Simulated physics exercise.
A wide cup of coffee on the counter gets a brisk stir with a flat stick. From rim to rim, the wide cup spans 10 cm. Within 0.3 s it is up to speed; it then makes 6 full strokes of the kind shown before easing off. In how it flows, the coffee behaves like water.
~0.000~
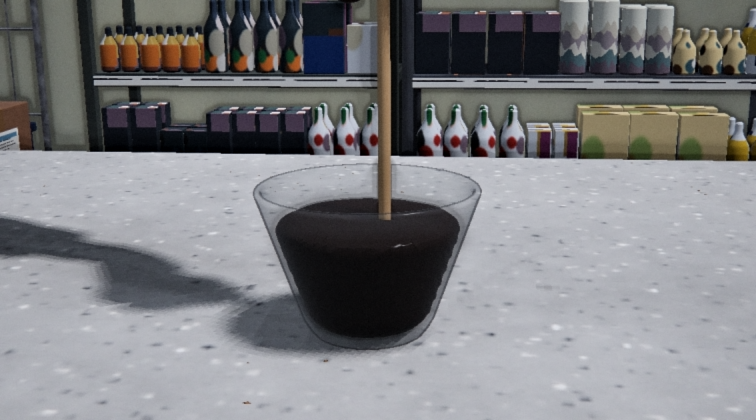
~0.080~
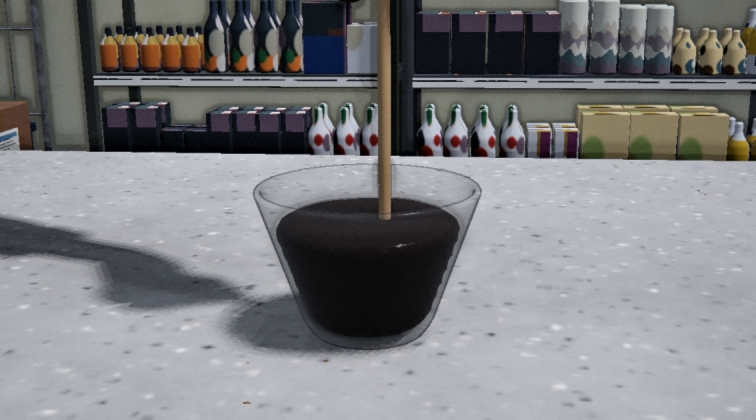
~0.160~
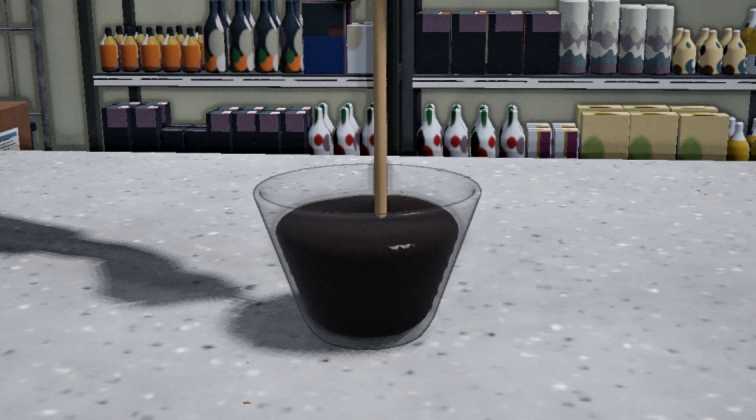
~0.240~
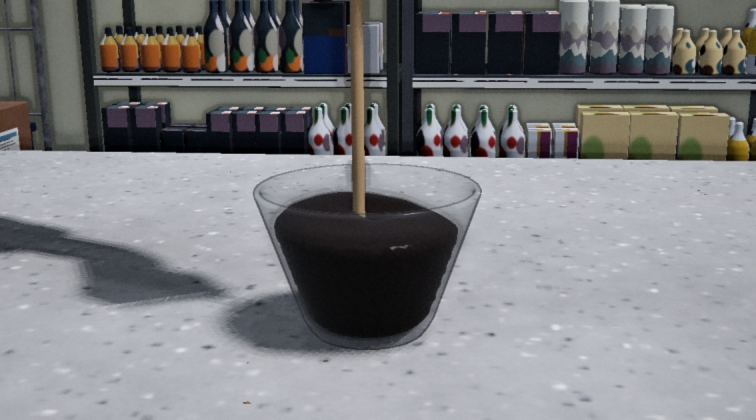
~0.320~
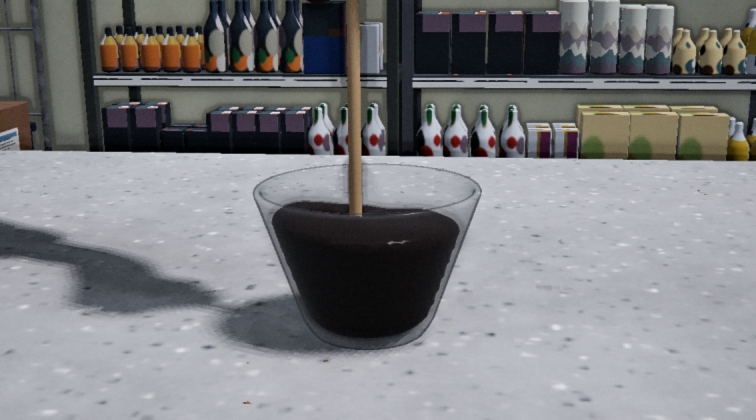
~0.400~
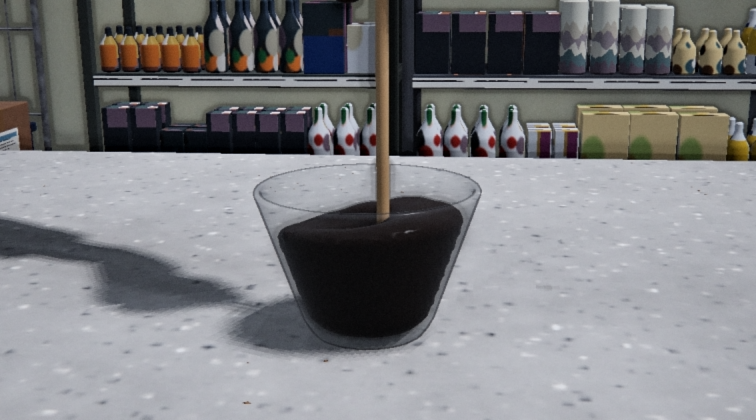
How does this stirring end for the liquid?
I expect it will keep every drop.
By 0.78 s 0 ml is over the rim.
By 1.16 s 0 ml is over the rim.
By 1.55 s 0 ml is over the rim.
By 1.93 s 0 ml is over the rim.
At rest 0 ml is over the rim.
